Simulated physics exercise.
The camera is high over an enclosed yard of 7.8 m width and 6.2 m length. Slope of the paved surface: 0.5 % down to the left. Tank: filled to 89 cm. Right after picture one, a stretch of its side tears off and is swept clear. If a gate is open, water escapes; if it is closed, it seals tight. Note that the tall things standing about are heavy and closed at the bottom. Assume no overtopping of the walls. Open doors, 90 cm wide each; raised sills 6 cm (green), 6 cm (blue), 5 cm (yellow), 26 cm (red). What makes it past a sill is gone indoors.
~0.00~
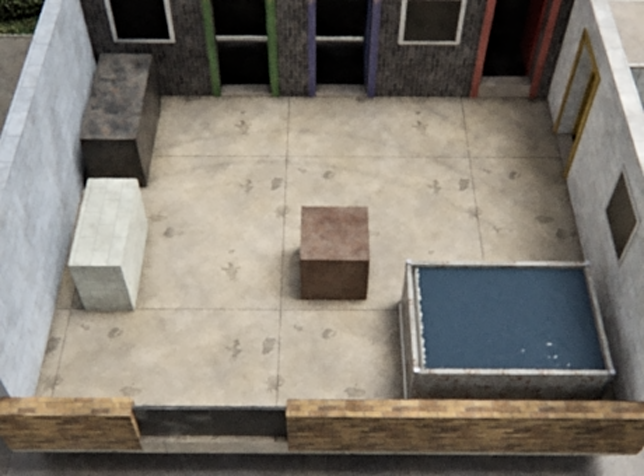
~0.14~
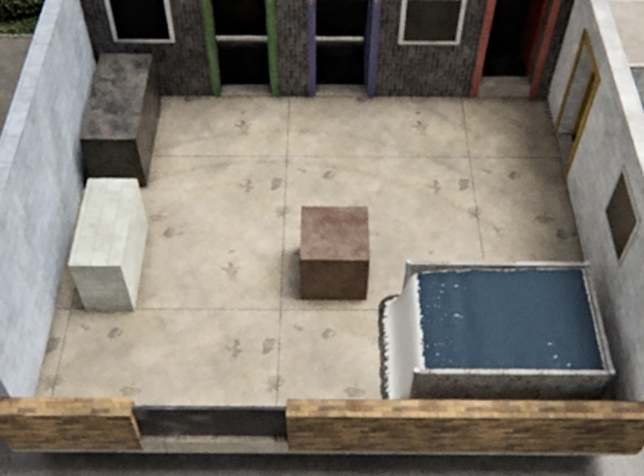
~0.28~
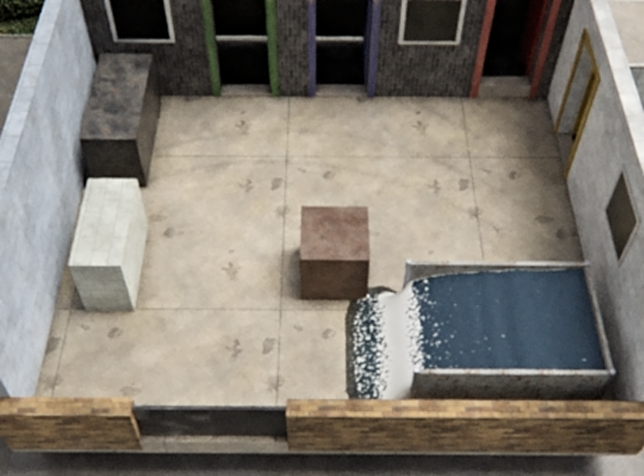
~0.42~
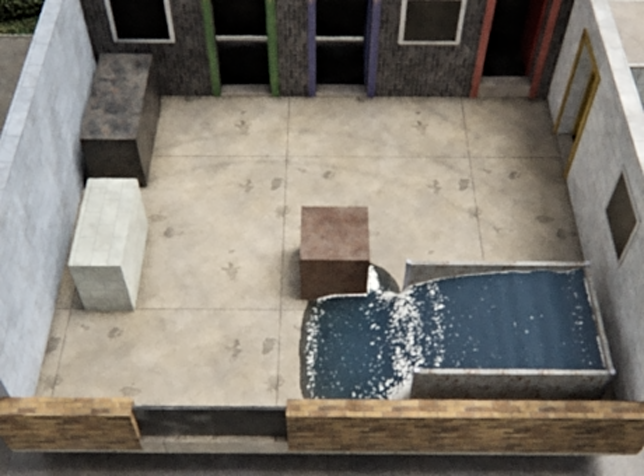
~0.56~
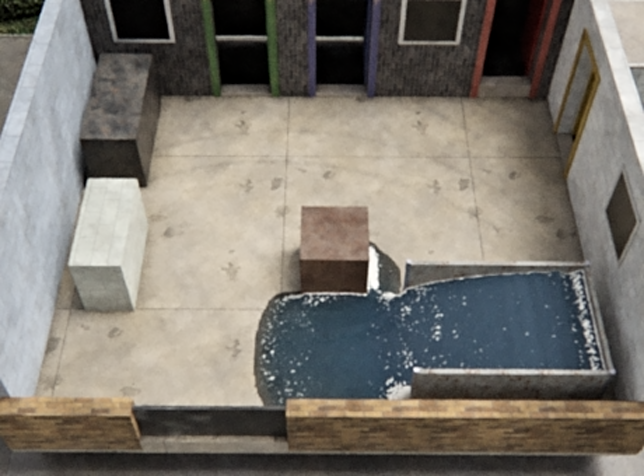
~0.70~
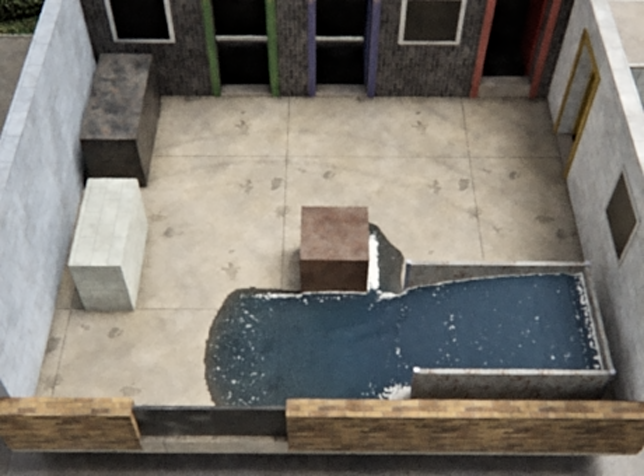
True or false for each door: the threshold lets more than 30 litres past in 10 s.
Green door true, blue door true, yellow door true, red door false.
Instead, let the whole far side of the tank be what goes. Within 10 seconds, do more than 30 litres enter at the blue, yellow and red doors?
Outcomes - blue: Exceeded, yellow: Exceeded, red: Exceeded.
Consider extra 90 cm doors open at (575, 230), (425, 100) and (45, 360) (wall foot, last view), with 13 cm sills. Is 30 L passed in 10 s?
Taking them in order, the first gets too little, the second too little and the third enough.
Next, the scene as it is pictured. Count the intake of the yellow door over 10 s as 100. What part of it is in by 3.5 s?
Share by then: ~ 0 %.
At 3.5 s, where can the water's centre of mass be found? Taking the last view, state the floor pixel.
Its balance point sits around (223, 316).
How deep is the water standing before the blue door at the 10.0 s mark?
Looks like about 9.5 cm at that spot.
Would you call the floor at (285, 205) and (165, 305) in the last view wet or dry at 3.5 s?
I'd say spared, then drenched.
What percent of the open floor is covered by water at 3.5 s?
Close to 55 in a hundred.
After 1.4 s water covers 35 % of the floor and is deepest (42 cm) near (29, 424); green door not reached, blue door not reached, yellow door not reached, red door not reached.
After 2.2 s water covers 45 % of the floor and is deepest (59 cm) near (29, 424); green door not reached, blue door not reached, yellow door not reached, red door not reached.
After 3.5 s water covers 55 % of the floor and is deepest (44 cm) near (48, 341); green door not reached, blue door 3 cm at the sill, 0 L in, yellow door not reached, red door not reached.
After 6.0 s water covers 80 % of the floor and is deepest (32 cm) near (104, 100); green door 3 cm at the sill, 19 L in, blue door 14 cm at the sill, 7 L in, yellow door not reached, red door 2 cm at the sill, 0 L in.
After 10.0 s water covers 95 % of the floor and is deepest (15 cm) near (593, 354); green door 12 cm at the sill, 113 L in, blue door 9 cm at the sill, 72 L in, yellow door 12 cm at the sill, 113 L in, red door 12 cm at the sill, 0 L in.
